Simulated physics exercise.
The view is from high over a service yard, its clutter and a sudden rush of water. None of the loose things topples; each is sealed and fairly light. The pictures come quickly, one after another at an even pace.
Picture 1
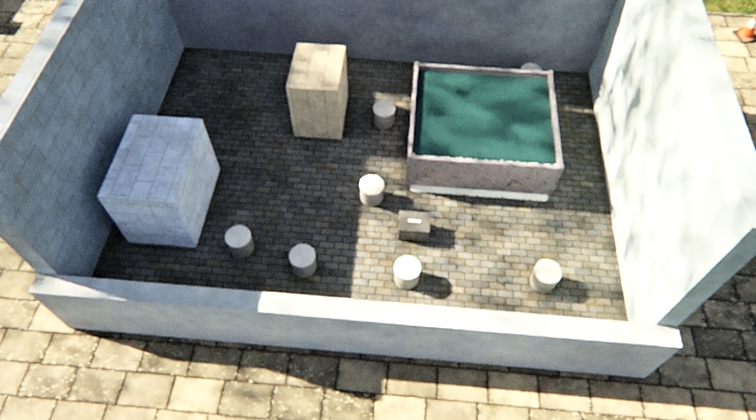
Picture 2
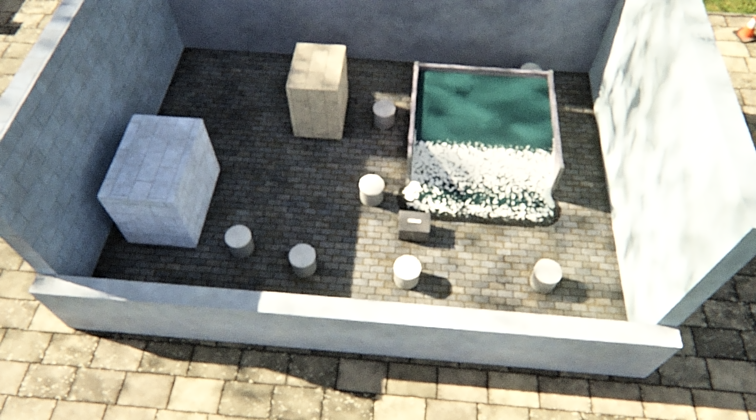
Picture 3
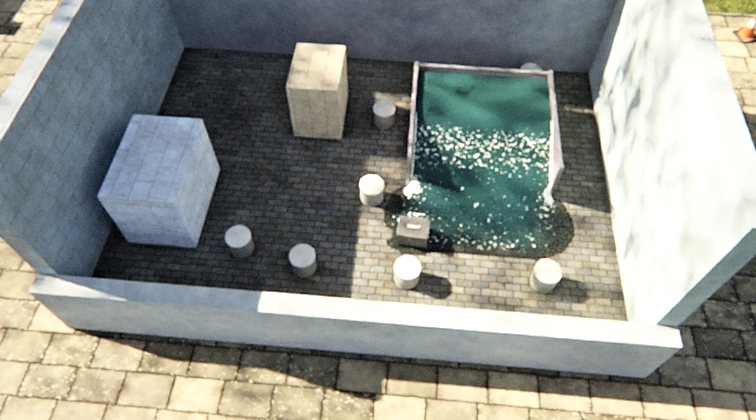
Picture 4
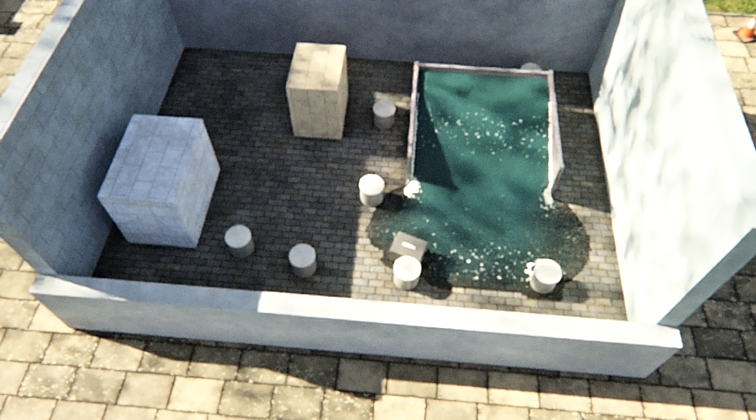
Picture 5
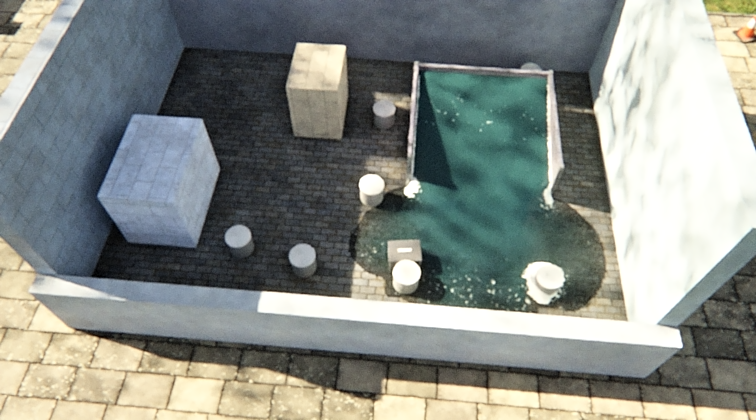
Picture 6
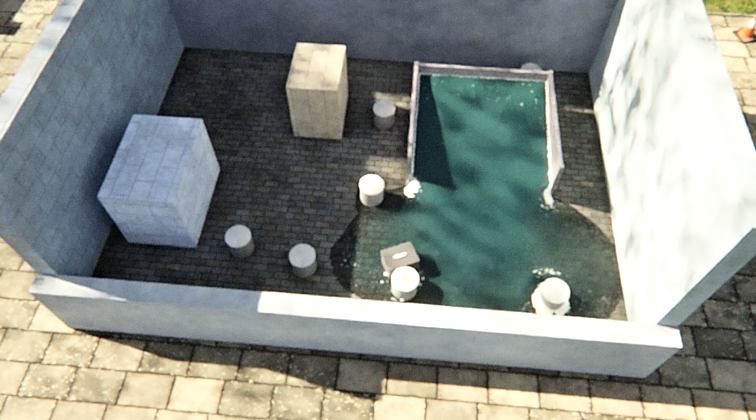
Walled service yard with green water bursting from a raised tank, spreading across dark paving and nudging a small grey box forward.
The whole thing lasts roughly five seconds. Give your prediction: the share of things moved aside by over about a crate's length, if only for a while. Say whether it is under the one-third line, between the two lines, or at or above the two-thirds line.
Looks to me like two in three or more get shifted a long way.
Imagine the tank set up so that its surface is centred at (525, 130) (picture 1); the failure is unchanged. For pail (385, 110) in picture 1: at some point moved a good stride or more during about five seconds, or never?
Lab note - finding: Distance not reached.
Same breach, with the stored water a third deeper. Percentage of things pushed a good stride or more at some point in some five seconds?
Roughly 80 per cent.
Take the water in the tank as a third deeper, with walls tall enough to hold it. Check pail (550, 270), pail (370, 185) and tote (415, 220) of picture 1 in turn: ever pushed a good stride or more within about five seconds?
Taking each in turn, the answer is did it, came up short, did it.
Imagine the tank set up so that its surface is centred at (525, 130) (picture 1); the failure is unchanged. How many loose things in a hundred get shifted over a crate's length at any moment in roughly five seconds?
Estimate: Approx. 80 %.
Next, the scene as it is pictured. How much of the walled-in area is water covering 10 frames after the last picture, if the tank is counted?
My answer would be close to 40 per cent.
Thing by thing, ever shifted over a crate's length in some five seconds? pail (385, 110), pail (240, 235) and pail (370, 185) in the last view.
Taking them as listed, the first remained nearby, the next cleared the mark, and the last remained nearby.
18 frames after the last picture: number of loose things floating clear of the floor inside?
It adds up to 2.
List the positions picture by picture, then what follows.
A tote at (414, 221) rests on the ground; a pail at (548, 271), on the bottom; 0 of 8 have shifted, in the first picture.
A tote at (414, 221), on the bottom; a pail at (548, 271) rests on the ground; 0 of 8 have shifted, in the second picture.
A tote at (414, 227), on the bottom, close to its start; a pail at (548, 271), on the bottom; 1 of 8 have shifted, in the third picture.
A tote at (409, 246) rests on the ground, a stride from its start; a pail at (548, 271) rests on the ground; 1 of 8 have shifted, in the fourth picture.
A tote at (405, 251), on the bottom, a stride from its start; a pail at (550, 276) rests on the ground, close to its start; 3 of 8 have shifted, in the fifth picture.
A tote at (400, 256) floats, a stride from its start; a pail at (556, 290), on the bottom, close to its start; 3 of 8 have shifted, in the sixth picture.
A moment on, 3 of 8 are well off their spots; 3 afloat.
Next, 3 of 8 are well off their spots; 3 afloat.
Later, 5 of 8 are well off their spots; 2 afloat.
In the end, 6 of 8 are well off their spots, and 6 have been at some point; 3 afloat.
